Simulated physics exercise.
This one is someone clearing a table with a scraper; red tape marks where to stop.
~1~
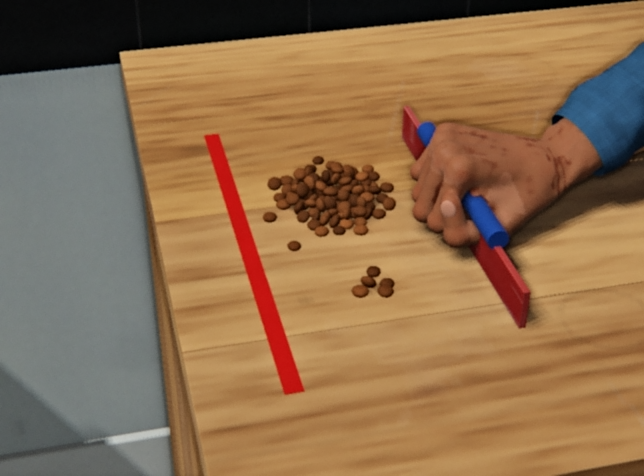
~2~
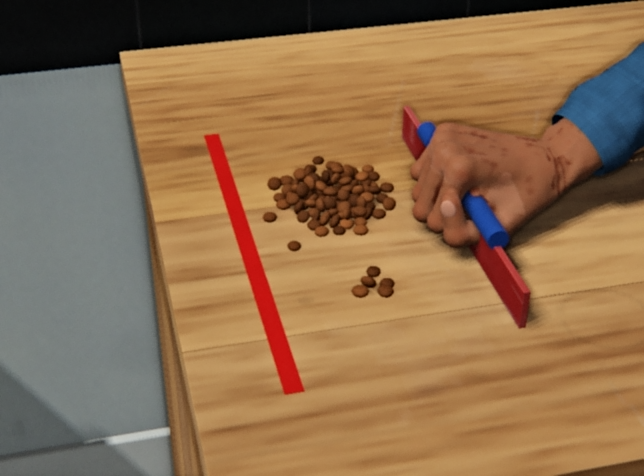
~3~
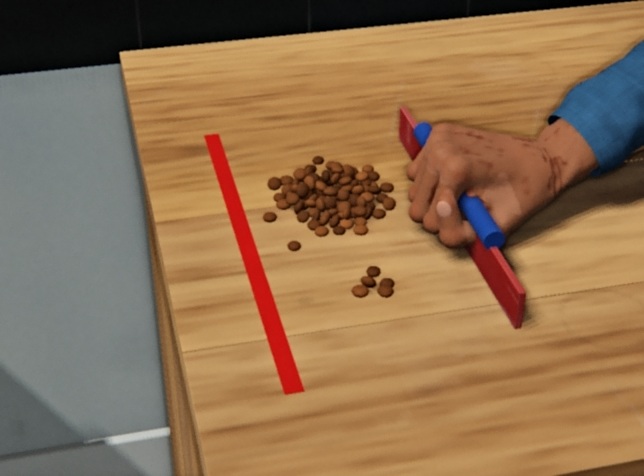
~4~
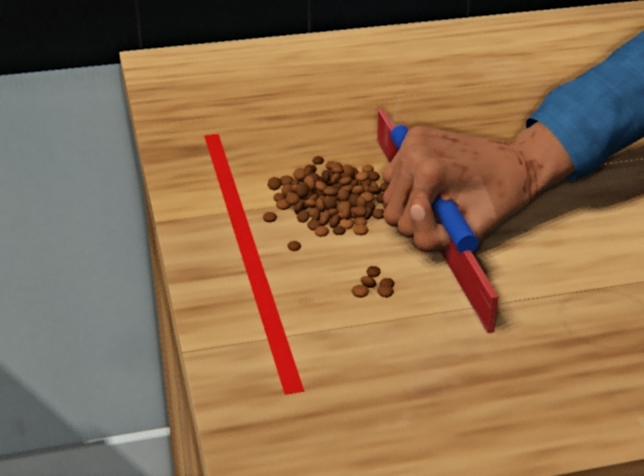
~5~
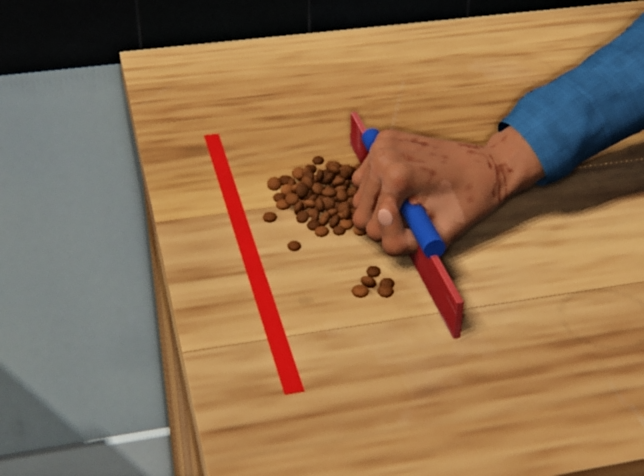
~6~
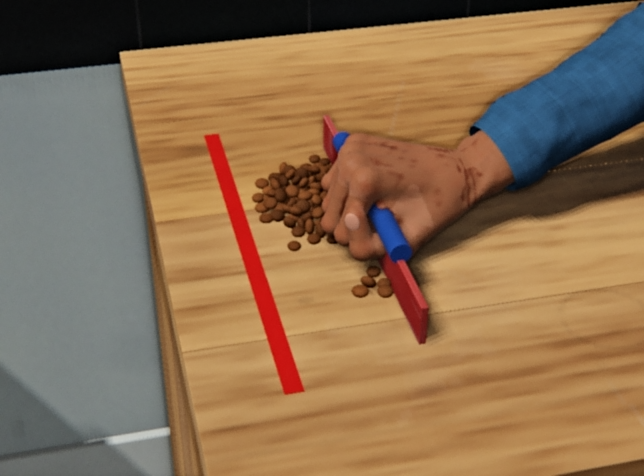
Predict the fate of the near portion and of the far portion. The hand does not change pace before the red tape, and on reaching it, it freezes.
Near portion: Nothing falls. Far portion: Some falls.
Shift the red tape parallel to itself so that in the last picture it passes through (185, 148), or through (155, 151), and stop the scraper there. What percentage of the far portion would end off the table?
Lab note - share off: About 60% and about 100%.
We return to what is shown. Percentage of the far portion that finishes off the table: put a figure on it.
I'd put it at around 10 in a hundred.
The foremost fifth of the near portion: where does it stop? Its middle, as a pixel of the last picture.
It stops around (244, 304) in the final picture.
Then, 0.34 s later than the last frame, scraper still moving, near (299, 208); near portion all on the table, its front near (298, 296); far portion all on the table, its front near (205, 223).
Then, 0.69 s later than the last frame, scraper stopped at the red tape; near portion all on the table, its front near (231, 306); far portion about a tenth over the edge.
When it is over, scraper stopped at the red tape; near portion all on the table, its front near (231, 306); far portion about a tenth over the edge.
